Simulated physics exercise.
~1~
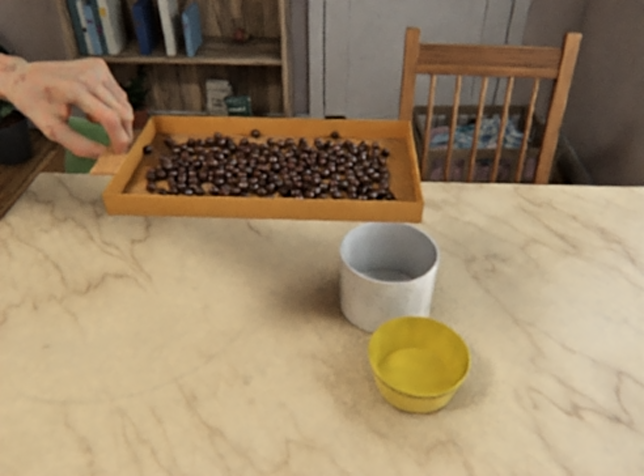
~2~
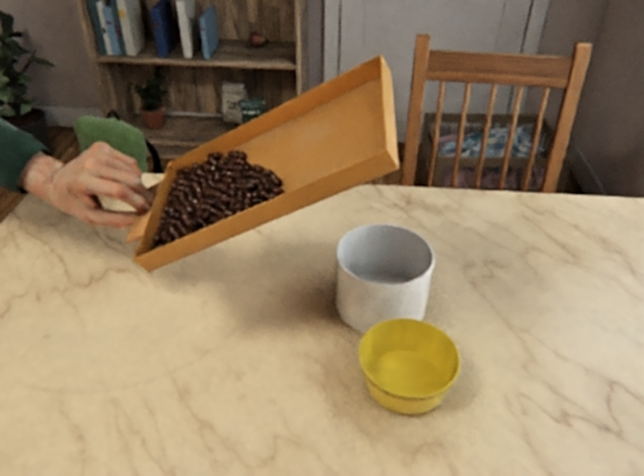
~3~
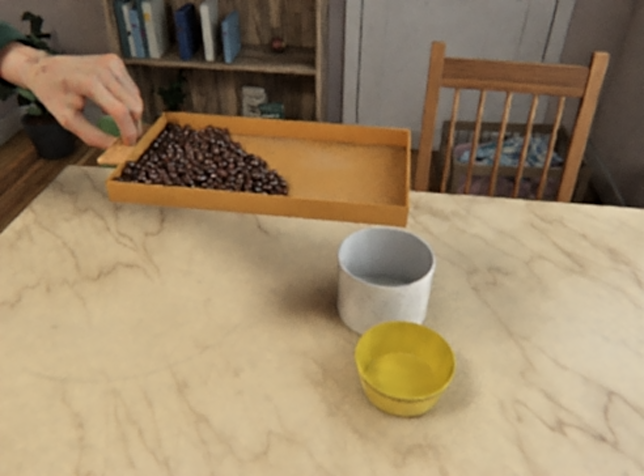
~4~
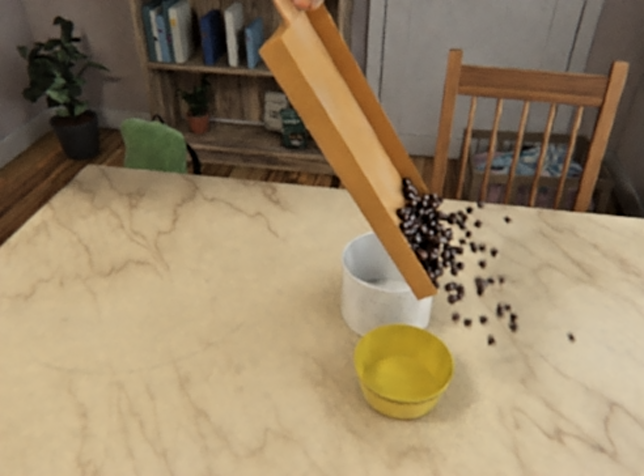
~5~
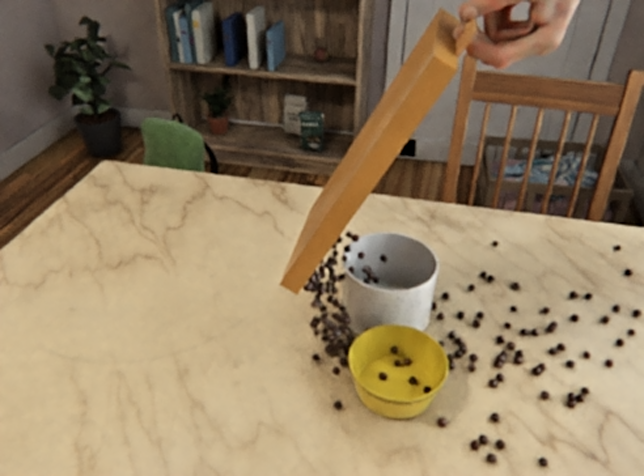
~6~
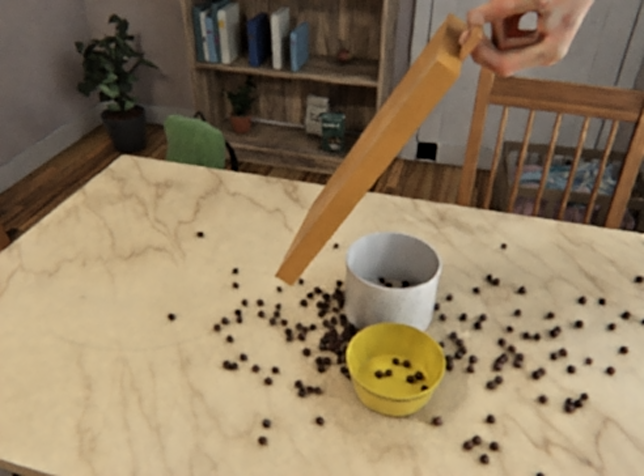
Dark chocolate balls scattered all over a marble table when a hand tilted an orange tray, levelled it, then tipped it steeply; most ended up on the tabletop, with only some landing in the white pot and a few in the yellow dish.
